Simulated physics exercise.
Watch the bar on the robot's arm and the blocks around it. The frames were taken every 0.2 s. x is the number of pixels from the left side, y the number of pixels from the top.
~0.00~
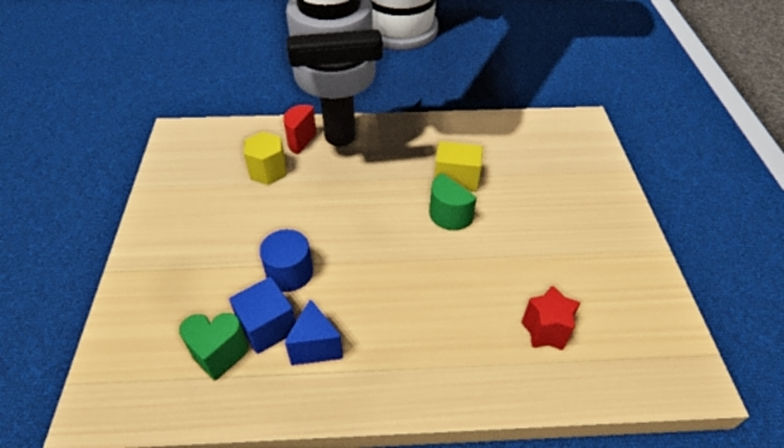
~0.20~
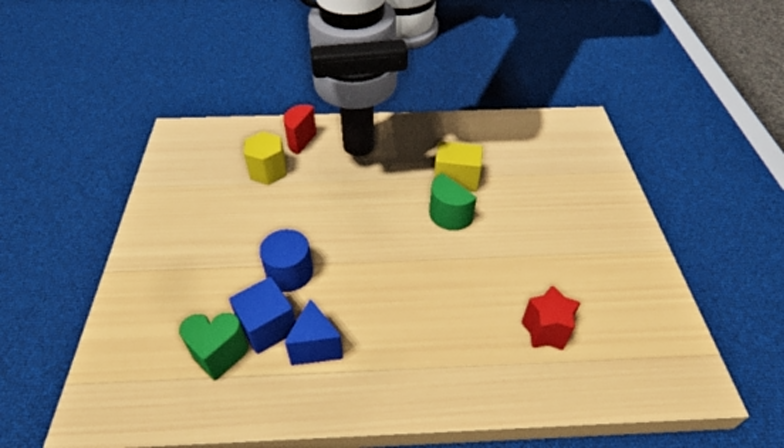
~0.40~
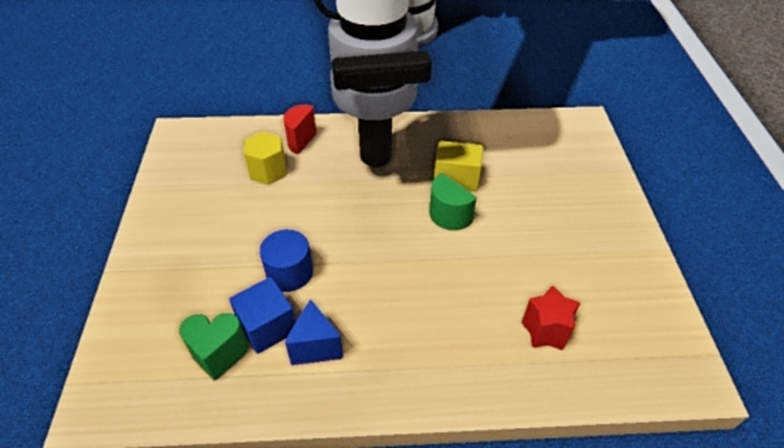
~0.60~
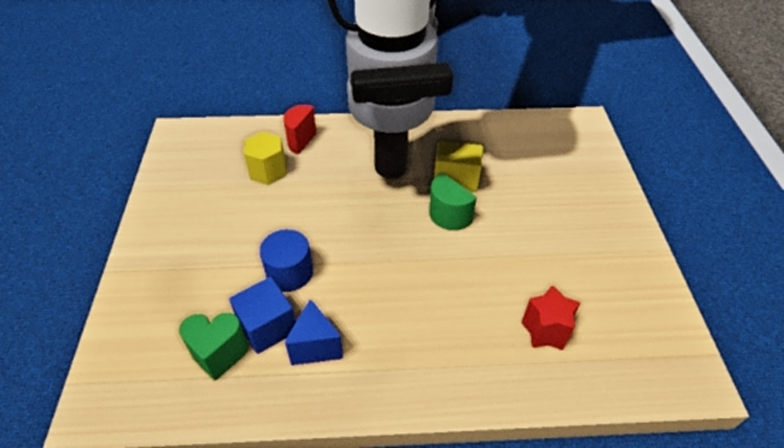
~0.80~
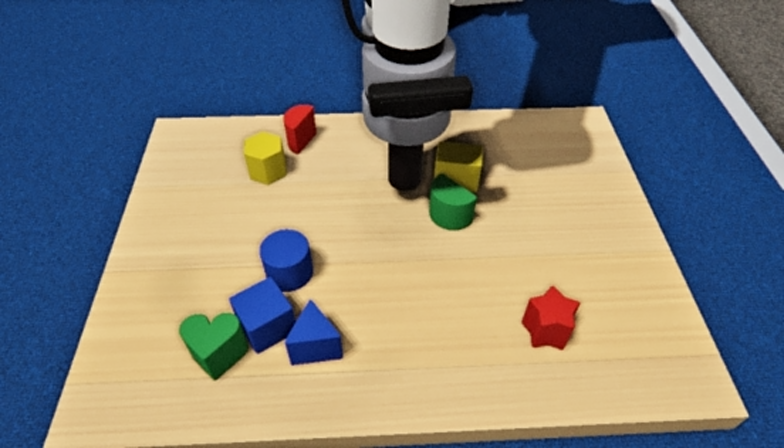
In this clip, a robot arm with a dark bar moves right and slightly toward the viewer over a wooden board of colored blocks, nearing the green half-round block and yellow block, while all the blocks stay still.
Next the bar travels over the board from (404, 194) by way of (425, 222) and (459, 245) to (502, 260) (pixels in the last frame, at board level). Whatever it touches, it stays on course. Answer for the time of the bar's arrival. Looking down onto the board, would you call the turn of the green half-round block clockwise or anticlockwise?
Spins counterclockwise.
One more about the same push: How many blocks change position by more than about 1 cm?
The number will come to 1.
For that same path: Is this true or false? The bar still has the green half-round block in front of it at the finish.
Answer: False.
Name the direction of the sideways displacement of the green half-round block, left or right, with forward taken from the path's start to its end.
Answer: Leftward.
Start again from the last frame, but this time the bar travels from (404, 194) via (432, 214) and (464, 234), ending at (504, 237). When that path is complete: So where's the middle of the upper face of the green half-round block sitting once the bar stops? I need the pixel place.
It will end up at (546, 231).
The first path, step by step. One third of the way, bar at (426, 208); green half-round block at (467, 198), turned 20° anticlockwise.
Two thirds of the way, bar at (461, 231); green half-round block at (494, 203), turned 50° anticlockwise.
At the end, bar at (506, 246); green half-round block at (500, 202), turned 65° anticlockwise; yellow oblong unmoved.
